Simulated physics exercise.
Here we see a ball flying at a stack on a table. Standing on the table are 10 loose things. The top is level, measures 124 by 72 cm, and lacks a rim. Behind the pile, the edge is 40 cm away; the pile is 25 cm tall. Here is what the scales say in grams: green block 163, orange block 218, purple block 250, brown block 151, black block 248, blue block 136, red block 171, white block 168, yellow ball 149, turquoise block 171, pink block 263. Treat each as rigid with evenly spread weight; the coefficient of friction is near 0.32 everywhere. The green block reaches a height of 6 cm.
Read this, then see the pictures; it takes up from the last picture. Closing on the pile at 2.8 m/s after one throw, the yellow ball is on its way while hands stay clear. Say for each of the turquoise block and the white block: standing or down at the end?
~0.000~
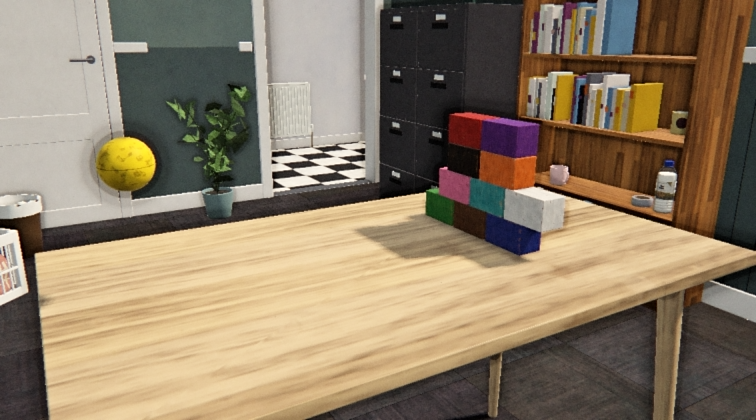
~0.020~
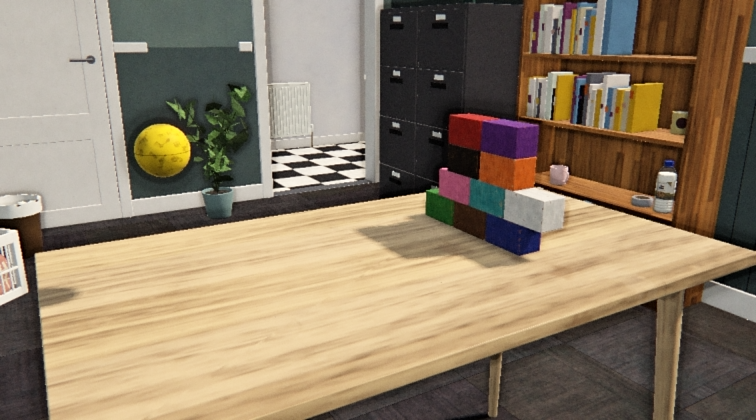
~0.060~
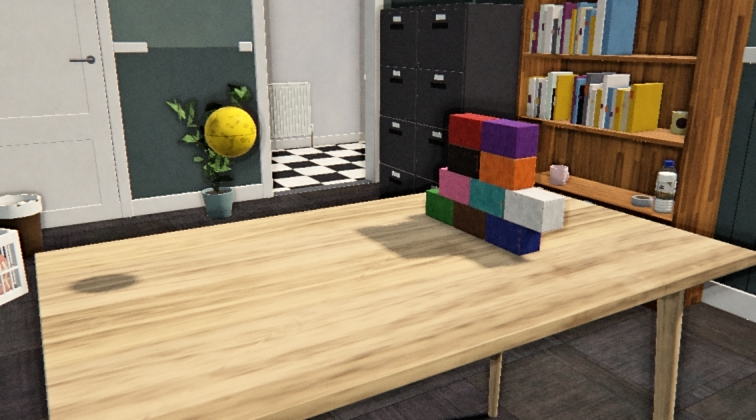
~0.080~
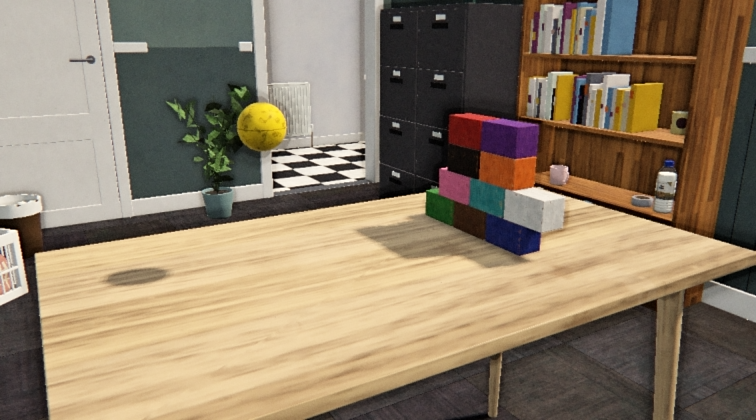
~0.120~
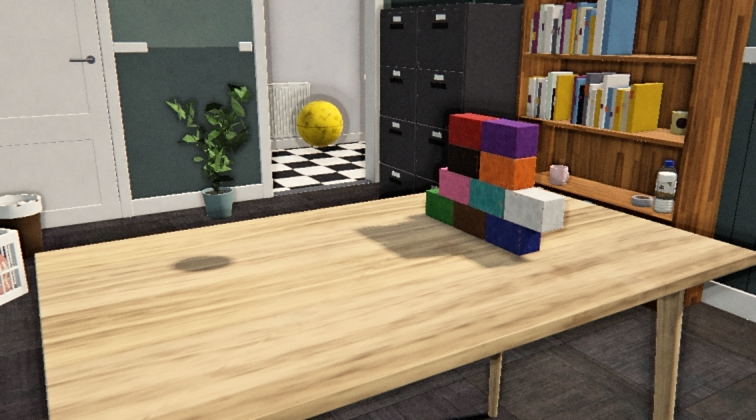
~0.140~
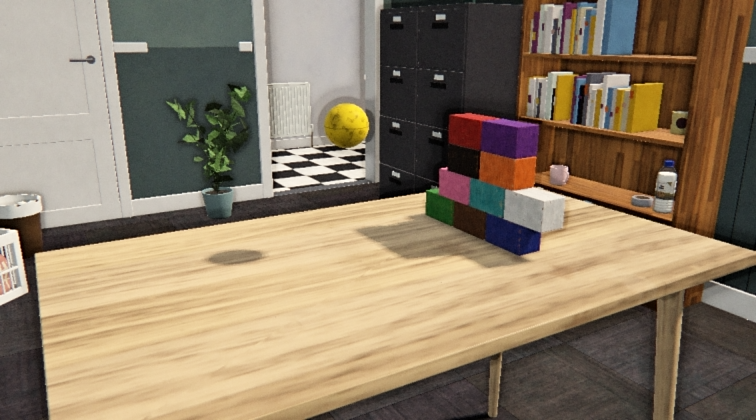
The turquoise block is still on its base; the white block is still on its base.
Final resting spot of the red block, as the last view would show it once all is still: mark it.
It comes to rest somewhere around (587, 193).
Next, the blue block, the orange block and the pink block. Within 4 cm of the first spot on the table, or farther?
First, the blue block stays in its position; second, the orange block stays in its position; third, the pink block is moved away.
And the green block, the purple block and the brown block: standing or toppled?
Outcome noted - the green block survives without falling, the purple block survives without falling, the brown block survives without falling.
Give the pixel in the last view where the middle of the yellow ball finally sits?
It ends near (401, 211).
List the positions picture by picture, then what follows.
In the first frame, 63 cm short of the pile; yellow ball (126, 165); turquoise block (496, 195); white block (534, 208).
In the second frame, 58 cm short of the pile; yellow ball (162, 151); purple block (509, 139).
In the third frame, 46 cm short of the pile; yellow ball (230, 132); black block (472, 160).
In the fourth frame, 41 cm short of the pile; yellow ball (262, 127); red block (474, 131).
In the fifth frame, 29 cm short of the pile; yellow ball (320, 124); green block (448, 206).
In the sixth frame, 24 cm short of the pile; yellow ball (347, 126); turquoise block (496, 196); white block (533, 208).
Around 0.34 s, yellow ball near (438, 177); black block at 11° to upright; red block at 8° to upright; pink block at 11° to upright.
Around 0.44 s, yellow ball near (420, 210); black block at 43° to upright; red block at 25° to upright; pink block at 43° to upright.
Around 0.54 s, yellow ball near (409, 210); black block on its side; red block at 61° to upright; pink block on its side.
Around 0.64 s, yellow ball near (404, 211); black block on its side; red block on its side; pink block on its side.
Finally (1.2 s), on their side or leaning hard on the table, black block, red block and pink block; the other 7 still in place (within 4 cm). Final places as that camera would see them, turquoise block near (496, 196), white block near (533, 208).
